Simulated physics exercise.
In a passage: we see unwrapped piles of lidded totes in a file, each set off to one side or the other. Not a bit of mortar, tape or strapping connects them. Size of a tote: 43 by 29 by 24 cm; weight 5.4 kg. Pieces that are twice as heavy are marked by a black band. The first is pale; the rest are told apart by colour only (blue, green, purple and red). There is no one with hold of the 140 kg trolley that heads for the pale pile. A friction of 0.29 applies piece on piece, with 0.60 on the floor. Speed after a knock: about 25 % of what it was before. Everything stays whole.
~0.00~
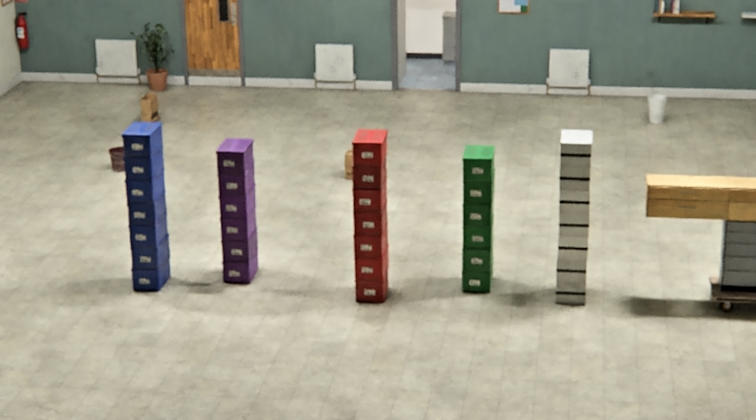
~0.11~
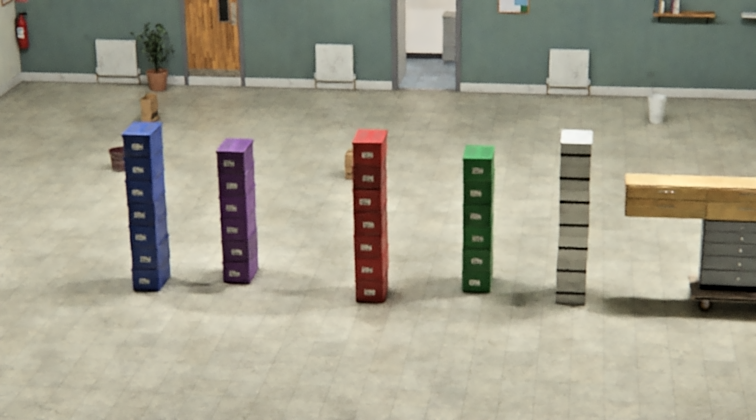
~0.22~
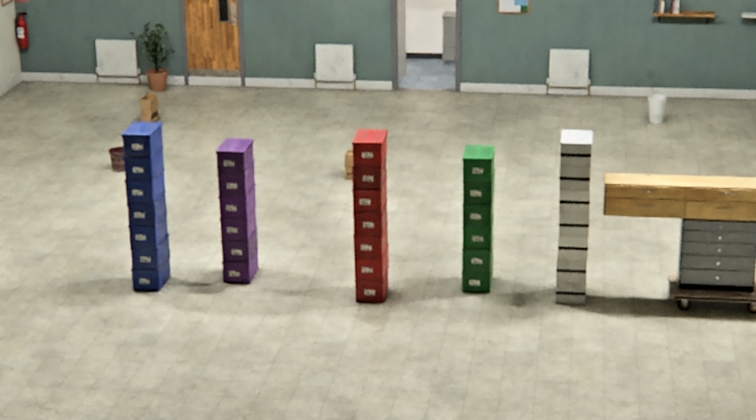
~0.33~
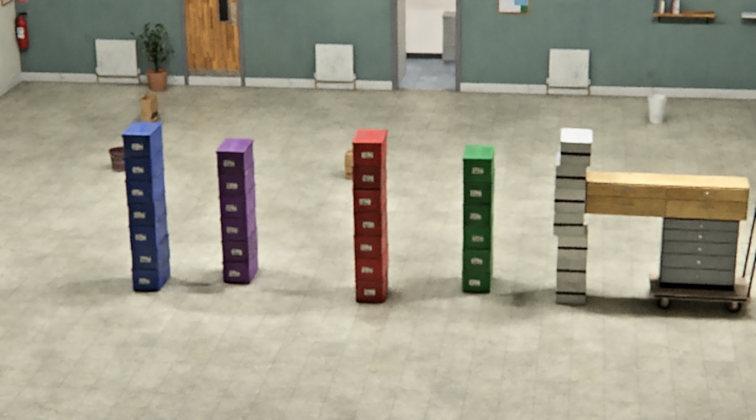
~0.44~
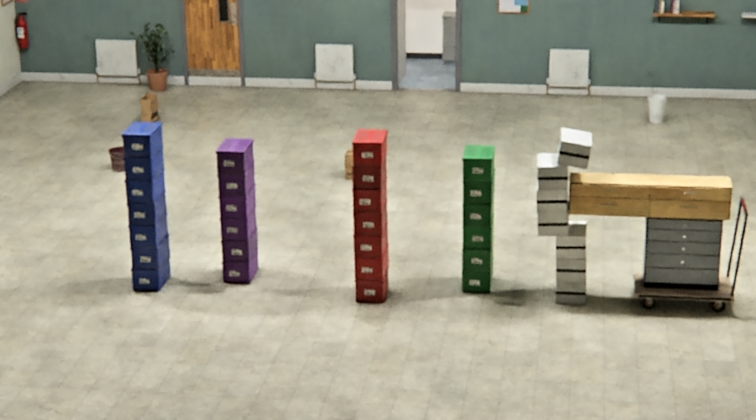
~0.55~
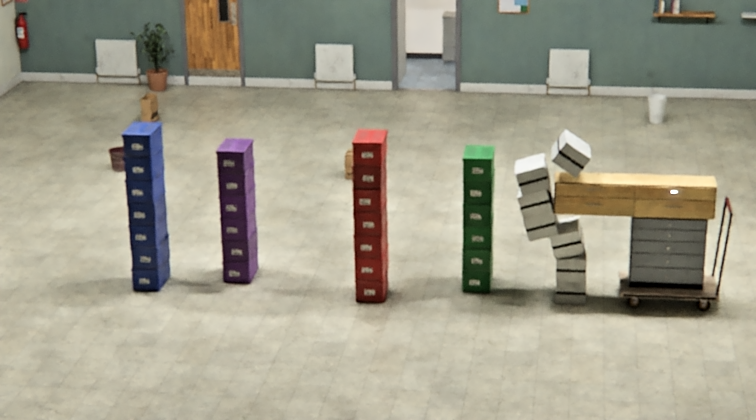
Trolley loaded with a long wooden block rolling left into a pale stack, shoving its upper boxes askew beside four coloured stacks.
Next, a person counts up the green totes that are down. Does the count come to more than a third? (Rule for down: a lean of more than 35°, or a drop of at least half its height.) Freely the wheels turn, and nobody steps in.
Those not down make up less than two thirds.
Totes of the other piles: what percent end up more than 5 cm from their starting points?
25 %.
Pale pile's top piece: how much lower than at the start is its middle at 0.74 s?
Some 10 centimetres.
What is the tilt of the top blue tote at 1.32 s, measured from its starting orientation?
About 0°.
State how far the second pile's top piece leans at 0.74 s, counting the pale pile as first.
Lean: Near 0 degrees.
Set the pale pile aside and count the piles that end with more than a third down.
Count: 1.
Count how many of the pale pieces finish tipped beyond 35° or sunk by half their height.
I count 5 pale pieces.
After 0.74 s, 5 of the pale pile down; none of the 6 green totes down (0 of 26 in all colours); top green tote unmoved.
After 0.96 s, 5 of the pale pile down; none of the 6 green totes down (0 of 26 in all colours); top green tote 33° from how it stood, 9 cm lower.
After 1.32 s, 5 of the pale pile down; 4 of the 6 green totes down (4 of 26 in all colours); top green tote 46° from how it stood, 57 cm lower.
After 1.76 s, 5 of the pale pile down; 4 of the 6 green totes down (4 of 26 in all colours); top green tote 46° from how it stood, 1.04 m lower.
In the end (2.9 s), 5 of the pale pile down; 4 of the 6 green totes down (4 of 26 in all colours); top green tote 42° from how it stood, 1.09 m lower; top red tote unmoved. That is 67 per cent. From the last view, middles, top green tote near (402, 269), top red tote near (370, 148).
